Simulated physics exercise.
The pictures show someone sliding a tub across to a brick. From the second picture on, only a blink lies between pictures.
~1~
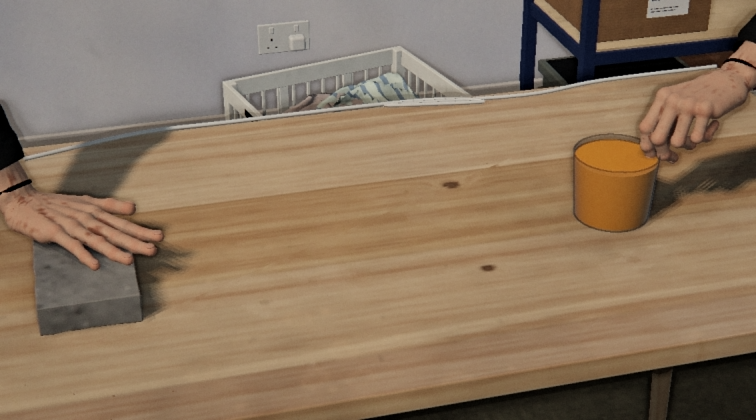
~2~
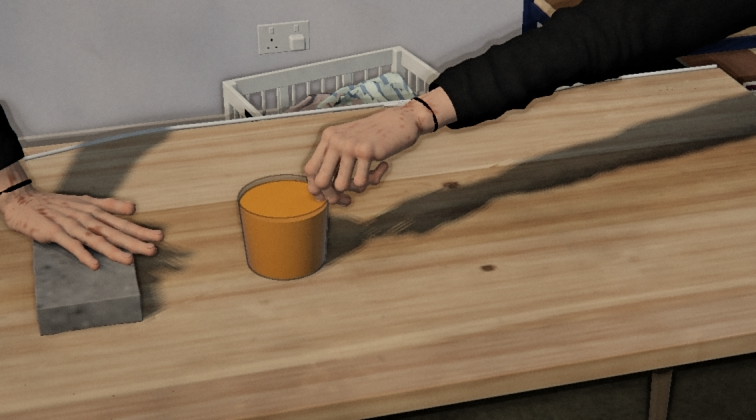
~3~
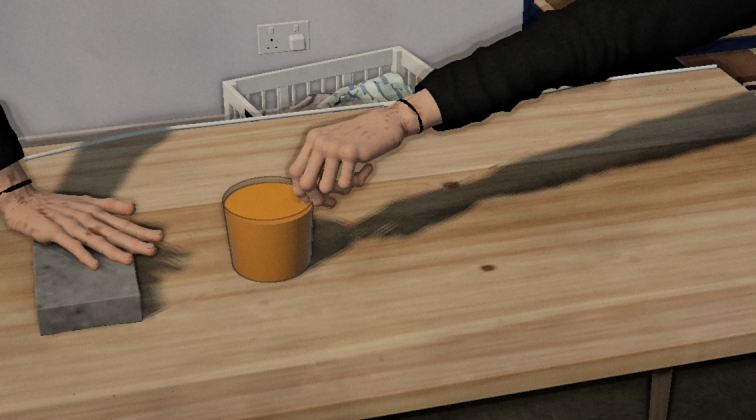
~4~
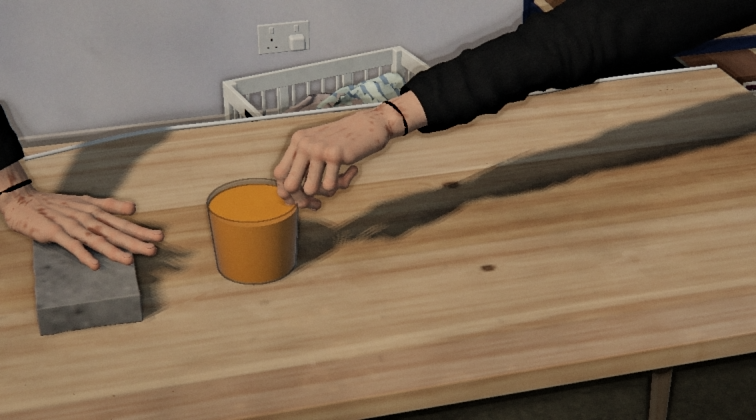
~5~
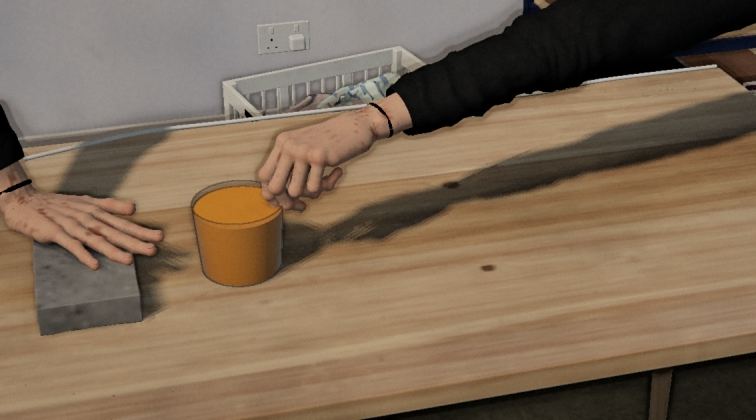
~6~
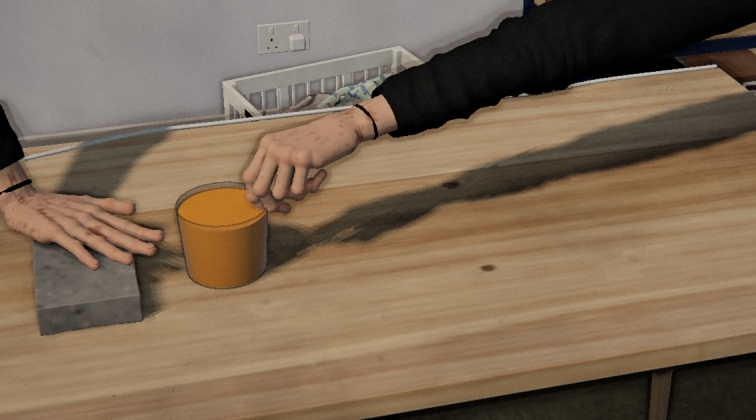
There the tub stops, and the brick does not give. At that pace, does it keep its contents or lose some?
I expect the outside will get wet.
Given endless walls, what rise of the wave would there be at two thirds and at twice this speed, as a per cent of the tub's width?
About 15 % and 40 %.
Soon after, the tub meets the brick.
Later, the orange juice surges up the wall; some has gone over its rim.
In the end, the tub stands at the brick; some has gone over its rim.
